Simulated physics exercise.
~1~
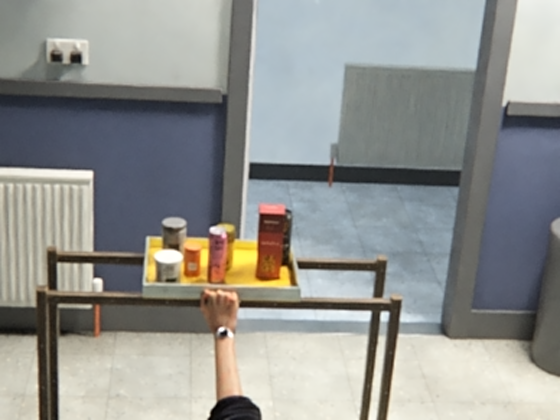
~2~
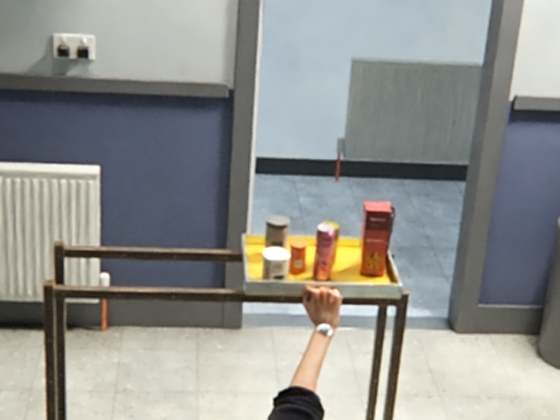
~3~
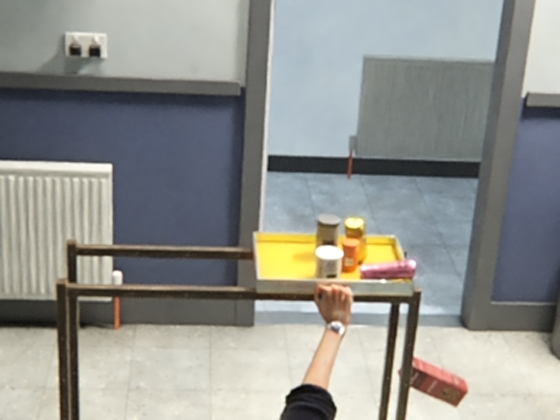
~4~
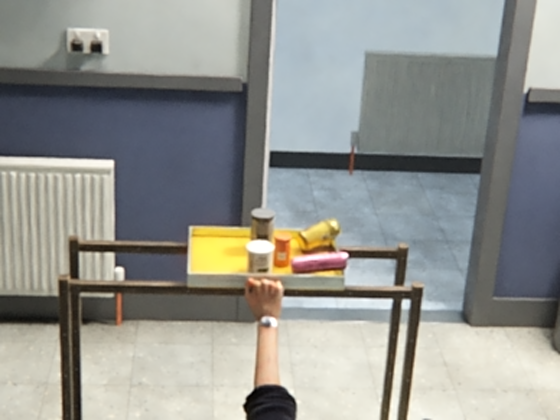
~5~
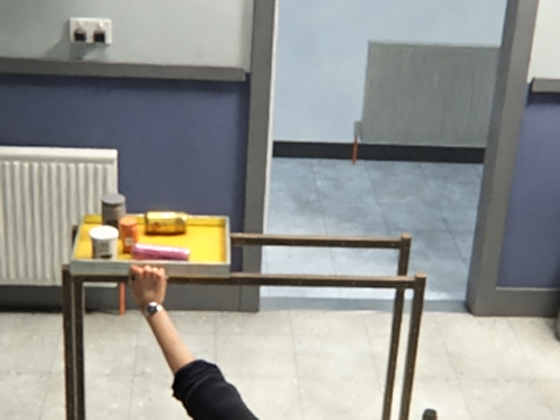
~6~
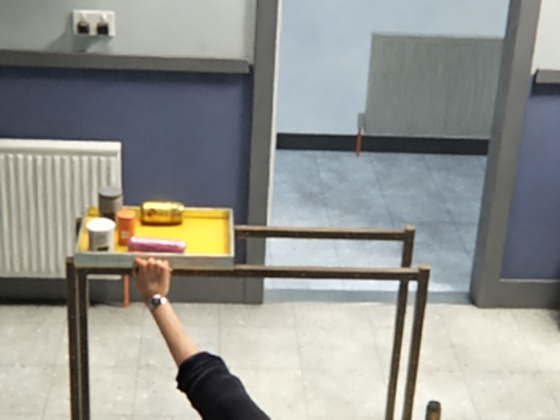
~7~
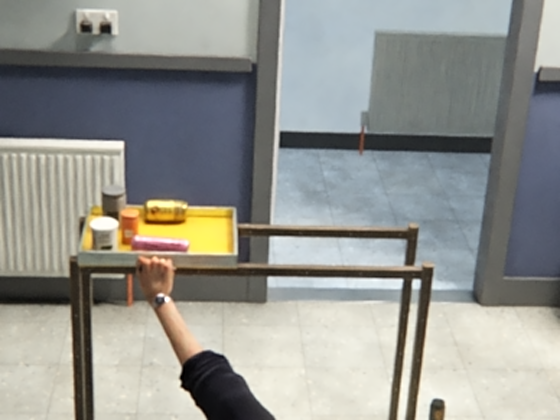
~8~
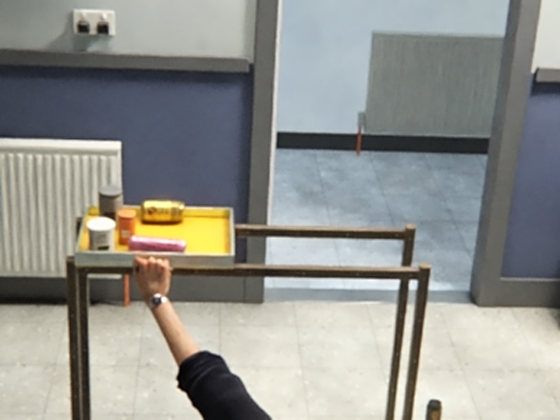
A hand slides a yellow tray right, items topple or fall, then left to rest.
